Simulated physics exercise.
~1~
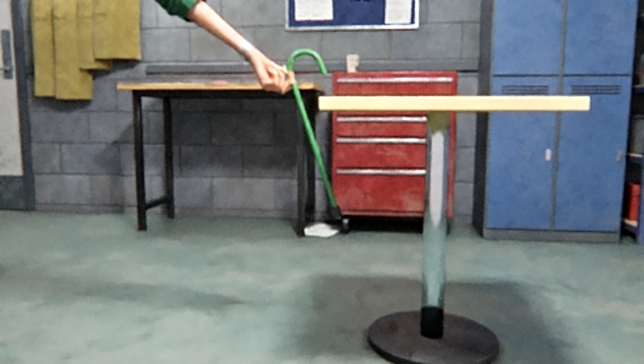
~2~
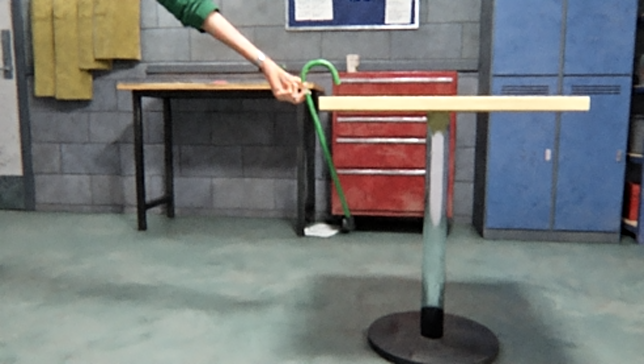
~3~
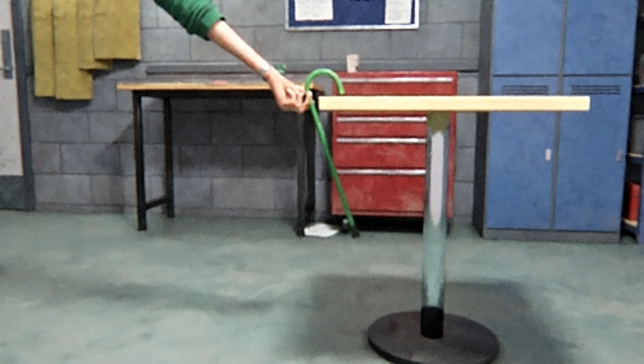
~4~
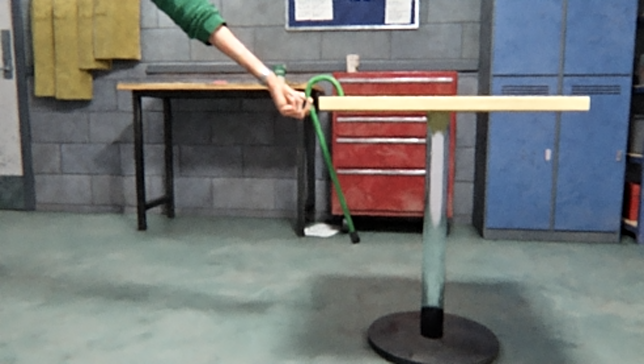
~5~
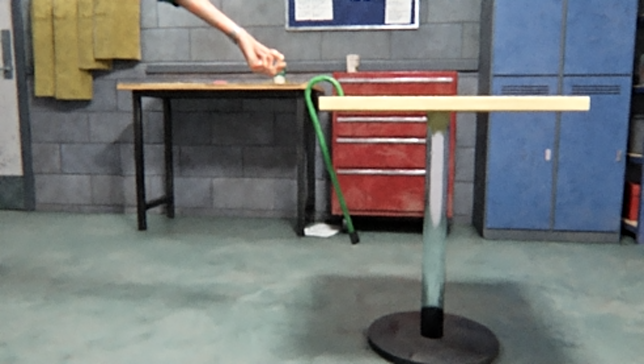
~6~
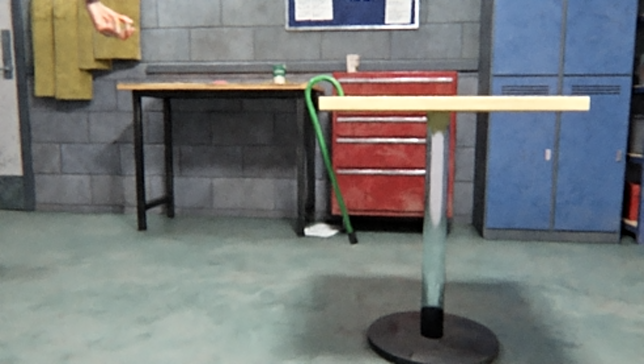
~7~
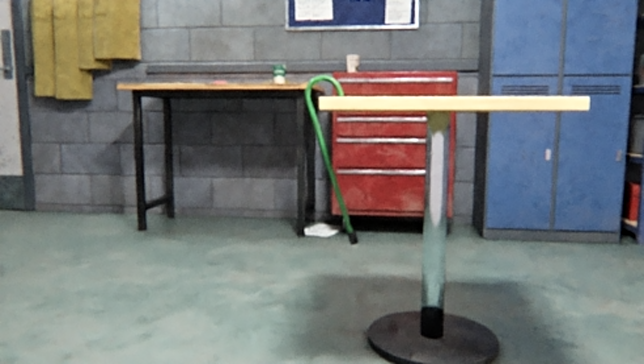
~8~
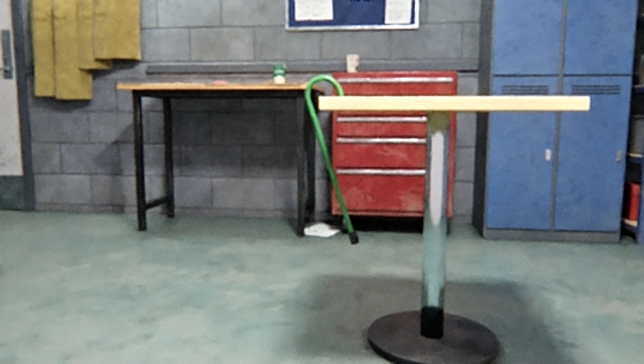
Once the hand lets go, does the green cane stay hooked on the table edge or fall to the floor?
The green cane stays hooked on the edge of the table, hanging there after the hand has gone.
